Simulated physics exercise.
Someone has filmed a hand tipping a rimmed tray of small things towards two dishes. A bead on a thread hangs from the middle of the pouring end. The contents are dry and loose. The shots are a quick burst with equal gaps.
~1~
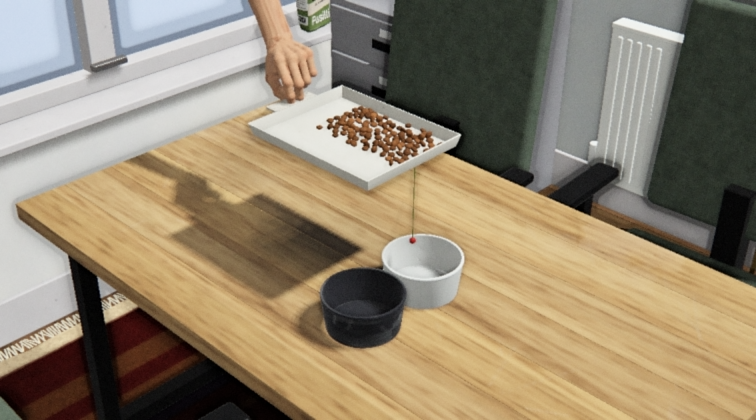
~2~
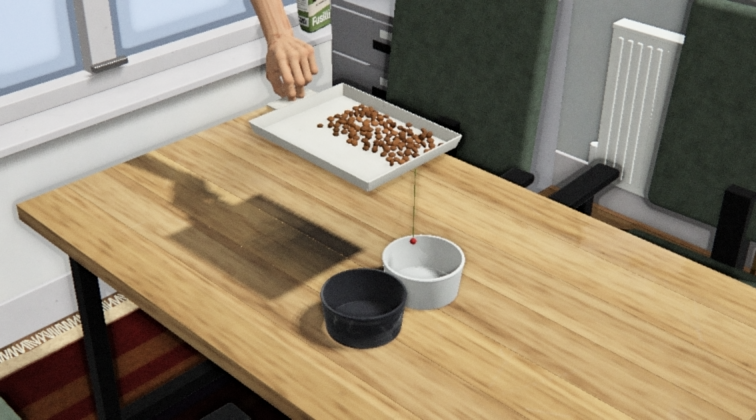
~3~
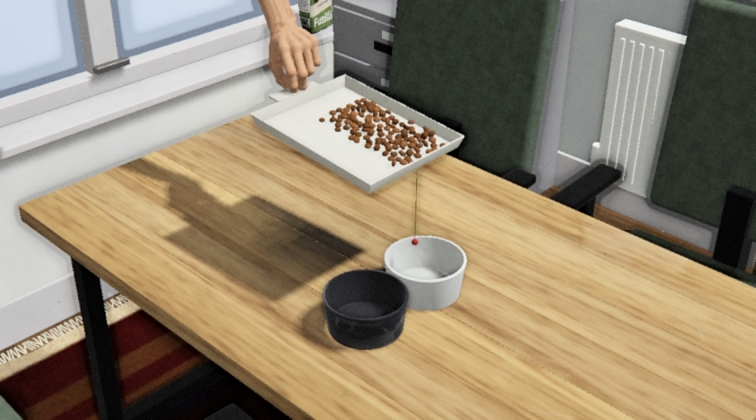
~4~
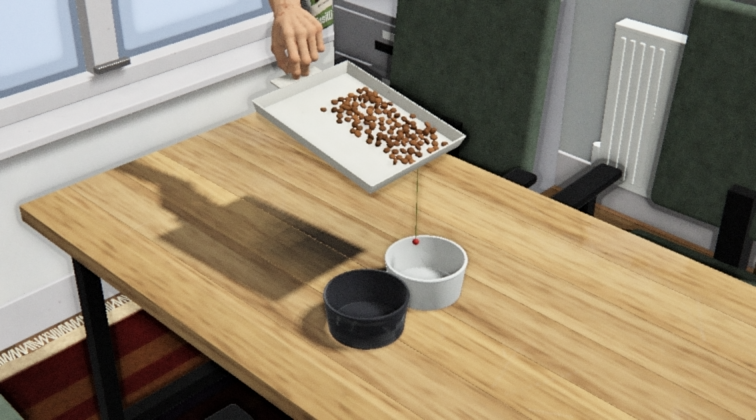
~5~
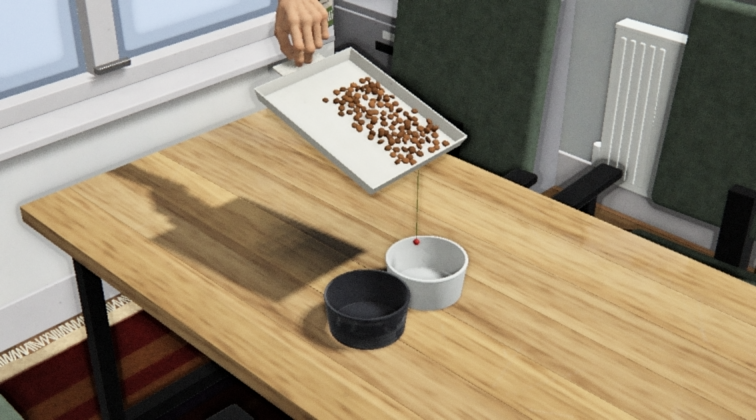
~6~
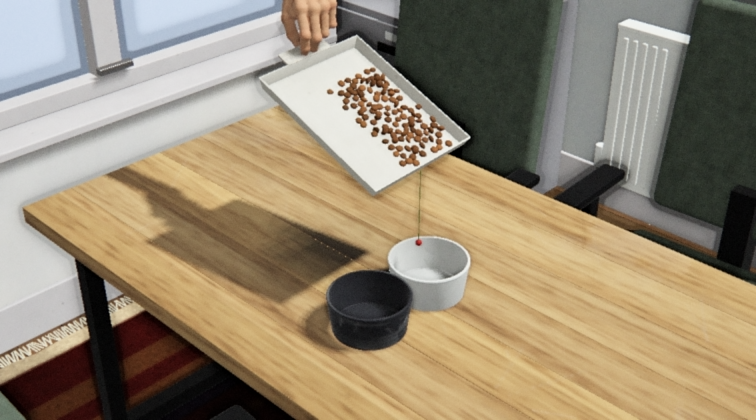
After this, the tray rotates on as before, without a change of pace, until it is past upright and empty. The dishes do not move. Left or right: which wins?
More goes to the right-hand dish.
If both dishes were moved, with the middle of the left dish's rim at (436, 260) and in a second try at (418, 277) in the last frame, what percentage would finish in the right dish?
The first gives 0 %, the second 30 %.
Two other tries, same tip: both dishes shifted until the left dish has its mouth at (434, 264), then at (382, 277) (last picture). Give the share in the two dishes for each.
About 60 and 60 per cent.
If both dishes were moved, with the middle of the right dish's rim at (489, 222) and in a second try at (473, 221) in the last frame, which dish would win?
At the first place the left-hand dish, at the second the dish on the left.
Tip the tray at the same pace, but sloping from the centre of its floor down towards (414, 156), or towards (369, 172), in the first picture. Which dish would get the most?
In turn: Right; the left one.
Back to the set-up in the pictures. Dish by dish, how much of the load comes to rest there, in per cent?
About: Left dish 20, right dish 50 per cent.
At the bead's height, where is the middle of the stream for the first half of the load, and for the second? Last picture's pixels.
At about (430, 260), then at (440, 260).
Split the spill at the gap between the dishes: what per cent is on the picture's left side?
About 0 per cent.
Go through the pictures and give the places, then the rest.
In the first frame, corners of the pouring end (367, 178) and (456, 135), level; middle of the load (377, 134), bits of dog kibble; left dish (393, 323); right dish (452, 285); bead on its thread (412, 240).
In the second frame, corners of the pouring end (368, 180) and (456, 135), level; middle of the load (378, 133).
In the third frame, corners of the pouring end (371, 181) and (459, 136), tipped barely, lowest at the left corner; middle of the load (380, 130).
In the fourth frame, corners of the pouring end (372, 183) and (460, 135), tipped a little, lowest at the left corner; middle of the load (381, 124).
In the fifth frame, corners of the pouring end (373, 185) and (462, 136), tipped clearly, lowest at the left corner; middle of the load (383, 118).
In the sixth frame, corners of the pouring end (376, 187) and (465, 136), tipped clearly, lowest at the left corner; middle of the load (387, 114); left dish (400, 325); right dish (459, 287).
Just after the last frame, tray tipped steeply; almost all on the tray; about a tenth in the air.
A moment on, tray tipped past a quarter turn; about a tenth on the tray; about a tenth in the left dish; roughly a third in the right dish; about a tenth outside both; roughly a quarter in the air.
Further on, tray tipped past a quarter turn; roughly a quarter in the left dish; roughly half in the right dish; roughly a quarter outside both.
When it is over, tray tipped past a quarter turn; roughly a quarter in the left dish; roughly half in the right dish; roughly a quarter outside both.
